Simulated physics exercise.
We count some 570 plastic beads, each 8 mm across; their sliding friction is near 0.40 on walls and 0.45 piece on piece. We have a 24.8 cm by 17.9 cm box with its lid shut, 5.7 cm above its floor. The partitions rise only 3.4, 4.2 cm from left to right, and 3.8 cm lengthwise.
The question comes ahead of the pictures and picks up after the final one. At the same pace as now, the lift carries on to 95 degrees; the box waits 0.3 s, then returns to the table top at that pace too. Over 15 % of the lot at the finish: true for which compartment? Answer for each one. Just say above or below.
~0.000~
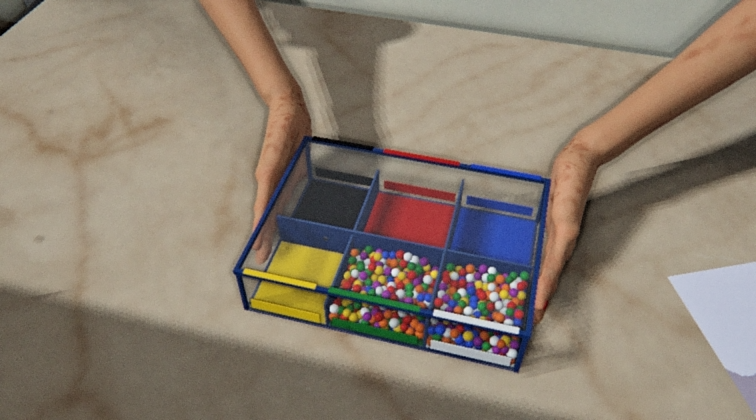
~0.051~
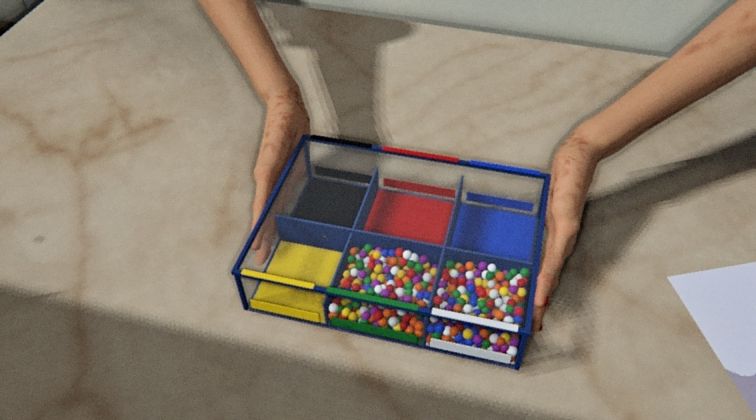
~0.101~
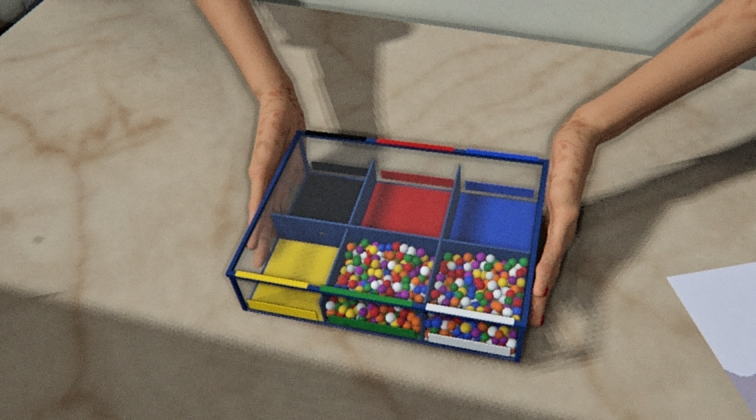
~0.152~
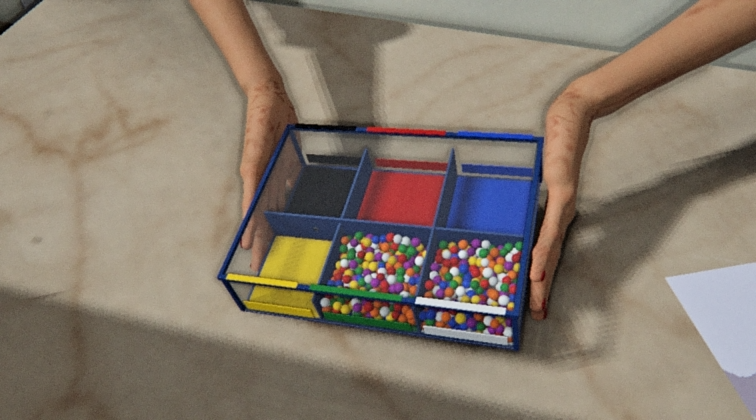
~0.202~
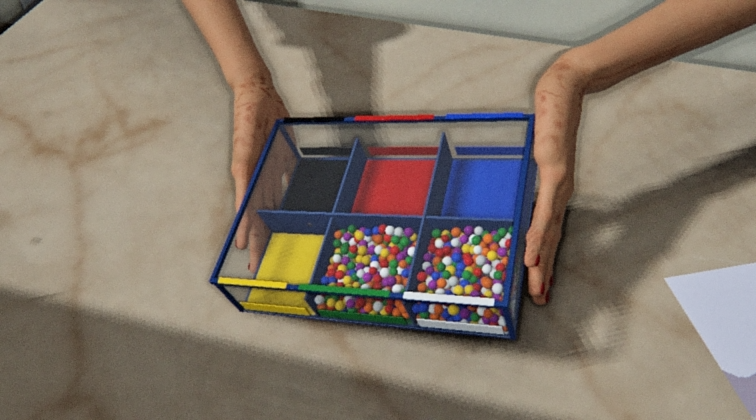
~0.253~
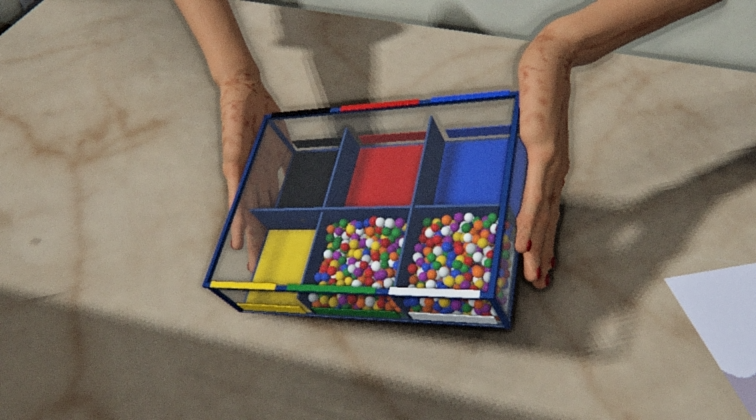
Red below, blue below, green above, yellow above, white above, black below.
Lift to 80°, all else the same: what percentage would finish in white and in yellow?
Result - white at 45 percent, yellow at 30 percent.
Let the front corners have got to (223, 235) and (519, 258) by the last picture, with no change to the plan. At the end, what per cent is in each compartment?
By the end red holds 5%, blue holds 0%, green holds 5%, yellow holds 0%, white holds 30% and black holds 55%.
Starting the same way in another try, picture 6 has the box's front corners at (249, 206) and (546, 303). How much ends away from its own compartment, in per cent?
In that case close to 30 per cent.
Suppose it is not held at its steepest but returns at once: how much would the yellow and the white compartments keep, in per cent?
Then yellow keeps 30% and white keeps 45%.
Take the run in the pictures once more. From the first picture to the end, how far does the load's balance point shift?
I'd put it at close to 4.0 cm.
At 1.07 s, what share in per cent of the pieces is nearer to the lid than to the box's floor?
Roughly 50 percent of the pieces.
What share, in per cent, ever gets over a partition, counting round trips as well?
About 35 per cent.
After 1.07 s, tilt 95 degrees; green 30 %, yellow 20 %, white 45 %.
Then, at 1.61 s, tilt 49 degrees; green 25 %, yellow 30 %, white 45 %.
After 2.22 s, tilt 0 degrees; green 25 %, yellow 35 %, white 45 %.
In the end, at 2.8 s, red 0 %, blue 0 %, green 20 %, yellow 35 %, white 45 %, black 0 %.
